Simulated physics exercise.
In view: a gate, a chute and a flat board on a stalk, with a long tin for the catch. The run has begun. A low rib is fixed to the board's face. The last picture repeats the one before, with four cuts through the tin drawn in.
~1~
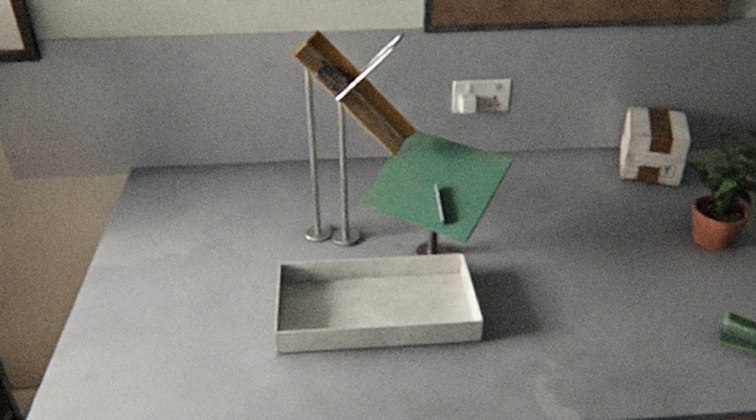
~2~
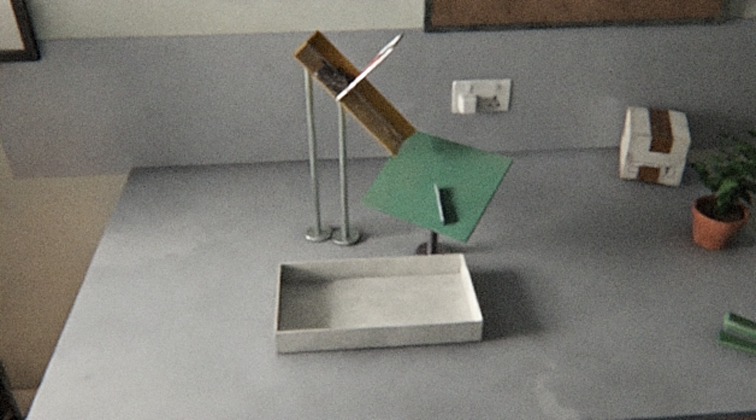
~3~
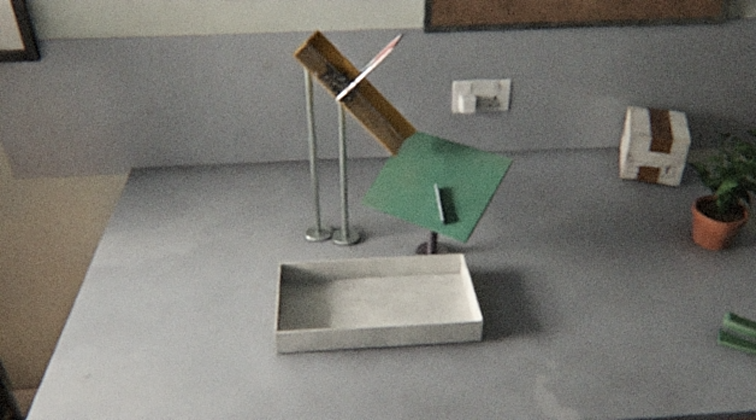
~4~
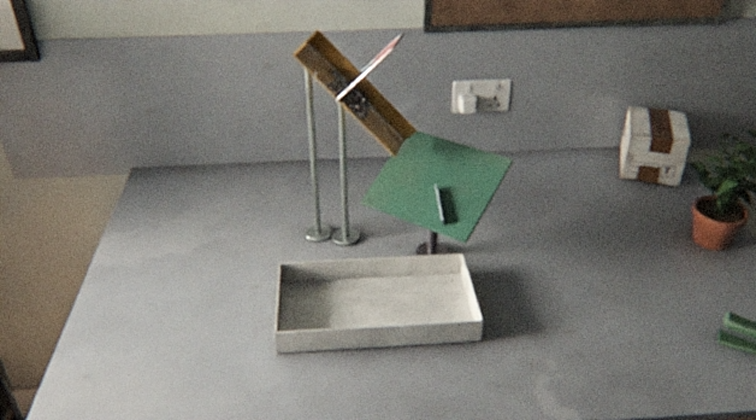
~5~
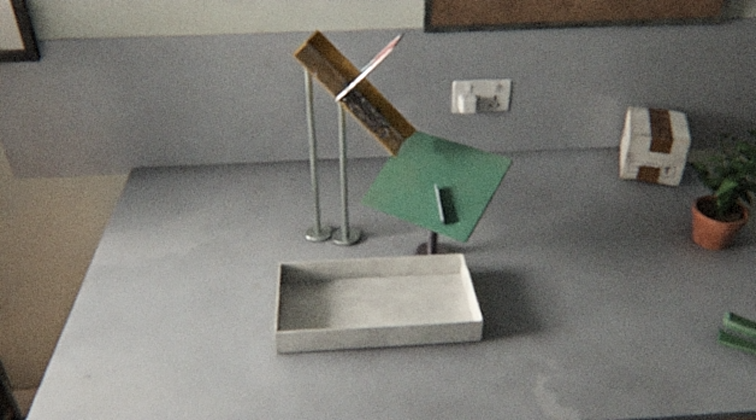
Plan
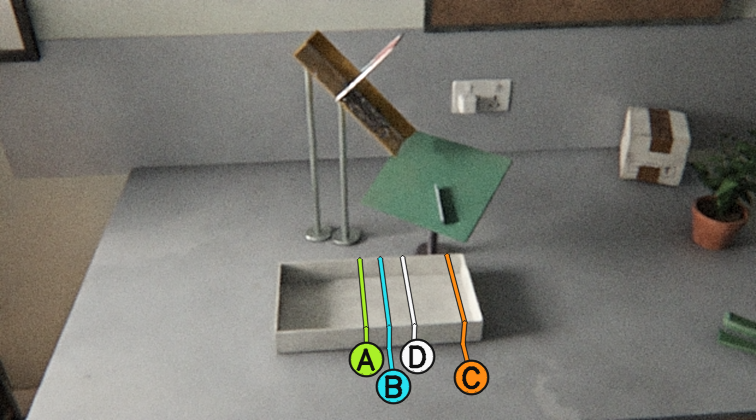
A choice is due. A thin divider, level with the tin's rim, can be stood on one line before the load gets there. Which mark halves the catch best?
D is best.
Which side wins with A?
Right.
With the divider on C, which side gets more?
More lands on the left.
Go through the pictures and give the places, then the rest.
In the first frame, load behind the gate at (338, 78), chocolate balls; lip of the chute at (399, 150), sloping fairly steeply.
In the second frame, middle of the board at (435, 181), tilted gently; middle of its low edge at (411, 222); of its high edge at (459, 143).
In the third frame, front corners of the tin at (275, 332) and (482, 320), empty; front of the load at (353, 96).
In the fourth frame, middle of the load at (353, 93); its front at (364, 115), about a third of the way to the lip; rib from (435, 184) to (442, 220).
In the fifth frame, middle of the load at (368, 110); its front at (385, 135), most of the way to the lip.
On the marked copy, line A crosses the front rim at (366, 327); line B crosses the front rim at (389, 326); line C crosses the front rim at (464, 321); line D crosses the front rim at (414, 324).
Choosing A, of what is caught, a small part on the left of the divider, most on the right.
Choosing B, of what is caught, a small part on the left of the divider, most on the right.
Choosing C, of what is caught, nearly all on the left of the divider, a stray few on the right.
Choosing D, of what is caught, about a third on the left of the divider, about two thirds on the right.
